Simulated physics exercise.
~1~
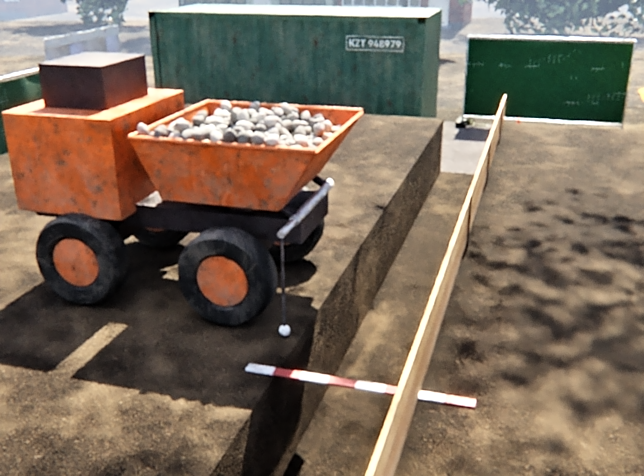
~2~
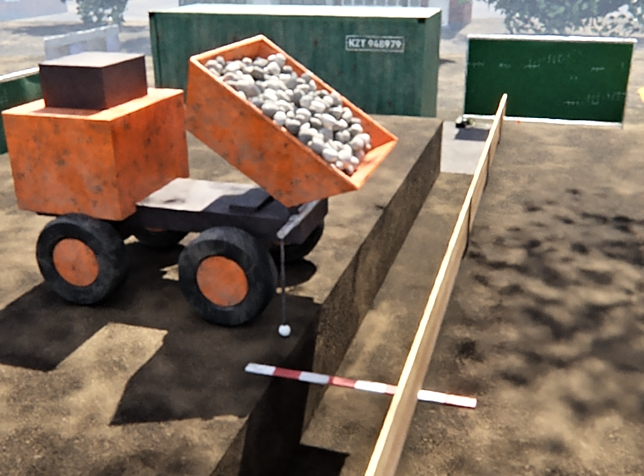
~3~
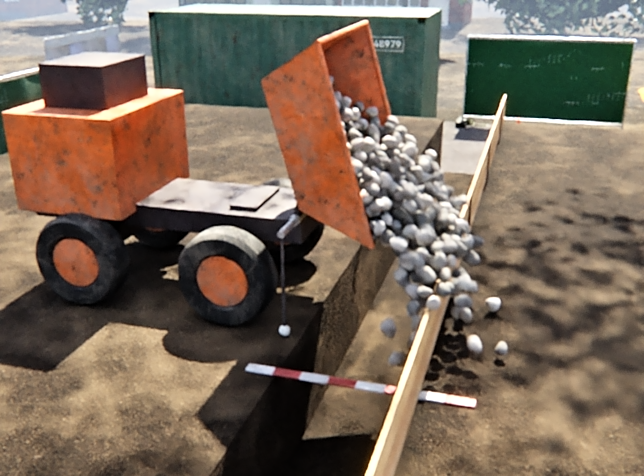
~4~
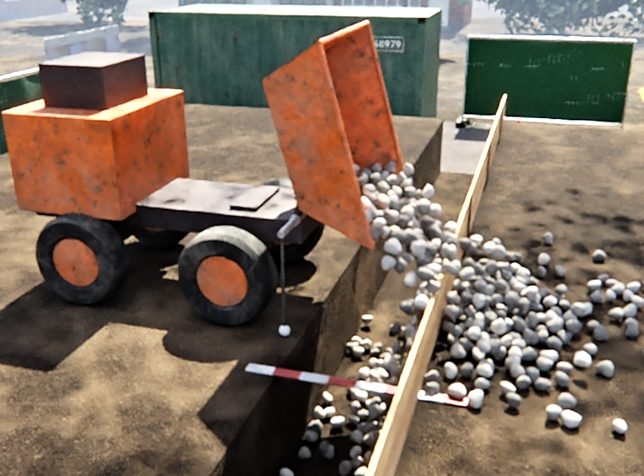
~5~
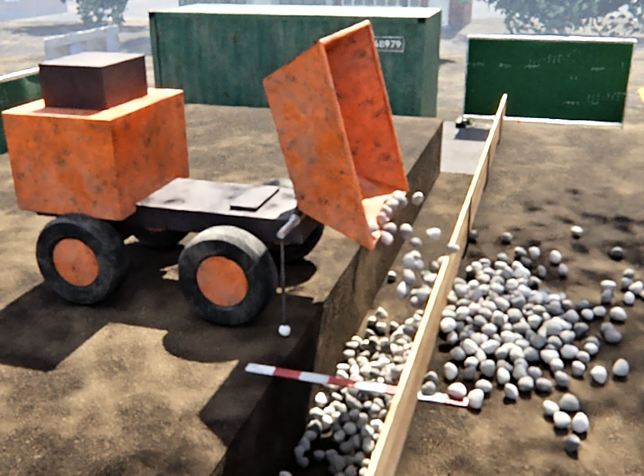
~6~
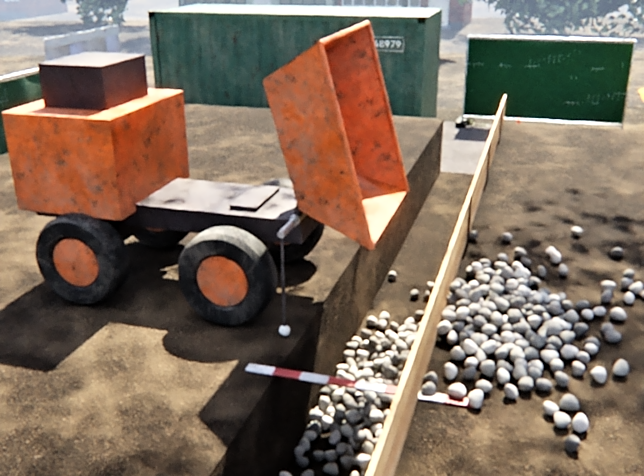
In this clip, an orange dumper tips its body steeply to the right, pouring rounded grey stones over a trench and a long upright board. The body empties, leaving stones piled in the trench and scattered on the ground beyond the board.
